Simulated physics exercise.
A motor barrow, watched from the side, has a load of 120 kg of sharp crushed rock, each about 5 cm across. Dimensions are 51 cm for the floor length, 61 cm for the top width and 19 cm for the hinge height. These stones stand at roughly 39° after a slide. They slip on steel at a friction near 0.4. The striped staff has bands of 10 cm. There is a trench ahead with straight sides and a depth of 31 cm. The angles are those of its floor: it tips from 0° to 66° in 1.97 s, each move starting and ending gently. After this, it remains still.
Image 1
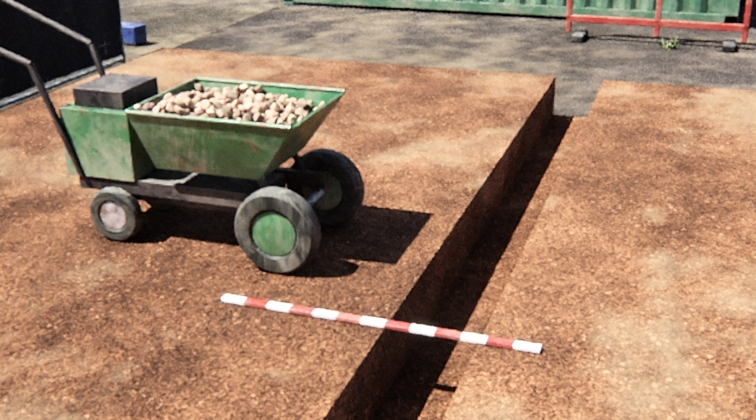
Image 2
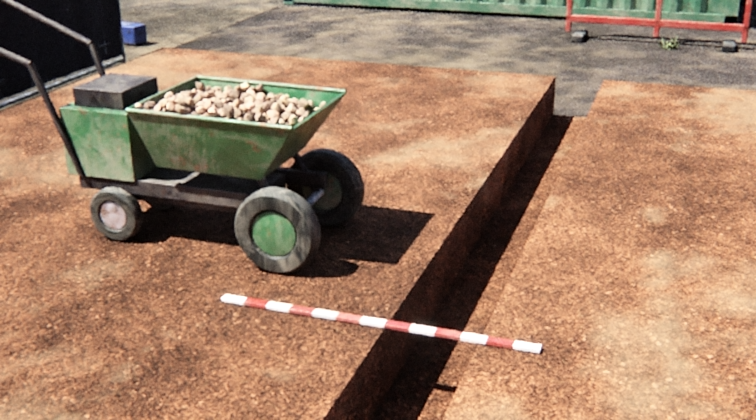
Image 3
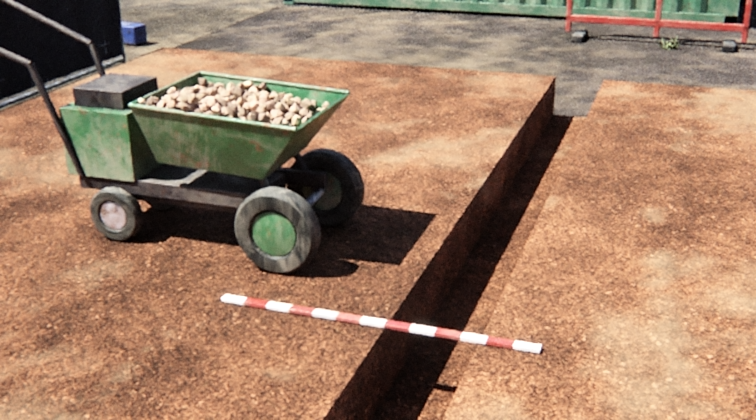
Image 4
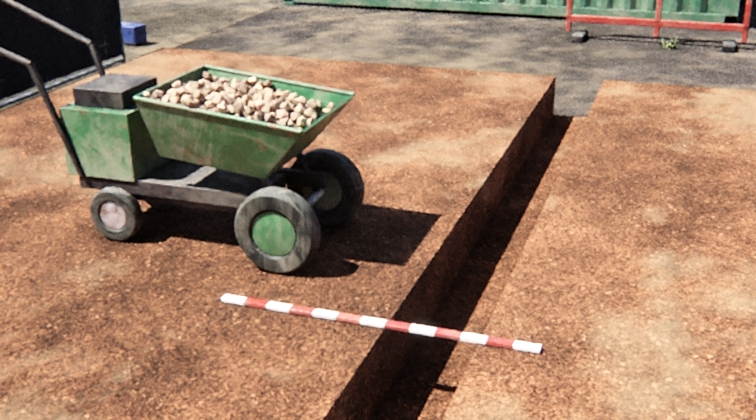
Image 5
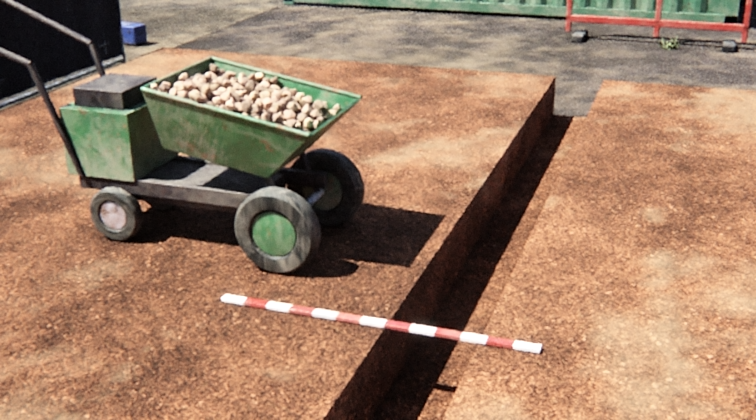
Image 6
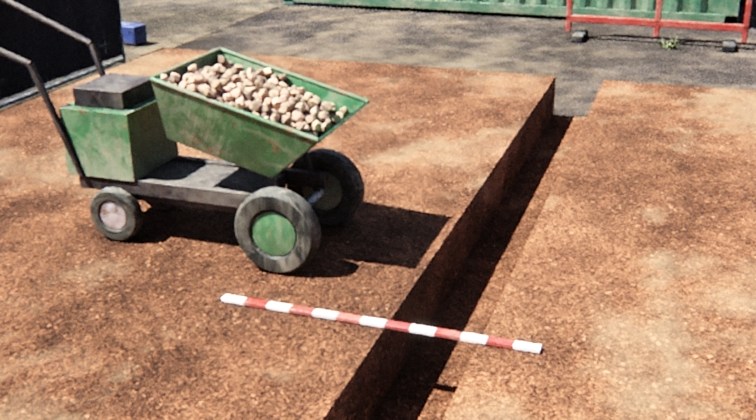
A green motor barrow loaded with pale stones standing beside a straight trench, its skip slowly tilting forward to the right.
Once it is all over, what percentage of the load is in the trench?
Roughly 55 percent of the load is in the trench.
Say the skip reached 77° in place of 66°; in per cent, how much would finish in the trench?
Roughly 95 percent.
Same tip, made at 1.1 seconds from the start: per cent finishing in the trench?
Roughly 60% would finish there.
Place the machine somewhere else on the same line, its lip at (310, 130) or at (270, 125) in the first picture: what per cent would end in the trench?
65 %, then 35 %.
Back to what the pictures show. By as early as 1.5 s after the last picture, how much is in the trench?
Some 15 per cent of the load by that point.
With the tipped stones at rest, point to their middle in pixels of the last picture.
The middle should be near (459, 322).
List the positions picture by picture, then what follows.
In the first picture, lip at (291, 128), floor tilted 0°, highest stones at (240, 99).
In the second picture, the skip is at 1°, its lip at (292, 129); the top of the load is at (237, 98).
In the third picture, lip at (296, 130), floor tilted 3°, highest stones at (221, 91).
In the fourth picture, lip at (302, 132), floor tilted 6°, highest stones at (217, 85).
In the fifth picture, the skip is at 10°, its lip at (309, 136); the top of the load is at (213, 79).
In the sixth picture, the skip is at 15°, its lip at (318, 140); the top of the load is at (215, 70).
Then, 0.9 s after the last picture the floor is at 56°, 99 % in the skip, 1 % short of the trench; the foremost stones are at (386, 194).
Then, 1.5 s after the last picture the floor is at 66°, 76 % in the skip, 7 % short of the trench, 17 % in the trench; the foremost stones are at (502, 330).
Then, 1.8 s after the last picture the floor is at 66°, 56 % in the skip, 8 % short of the trench, 36 % in the trench; the foremost stones are at (505, 324).
Then, 3.8 s after the last picture the floor is at 66°, 38 % in the skip, 7 % short of the trench, 55 % in the trench; the foremost stones are at (508, 319).
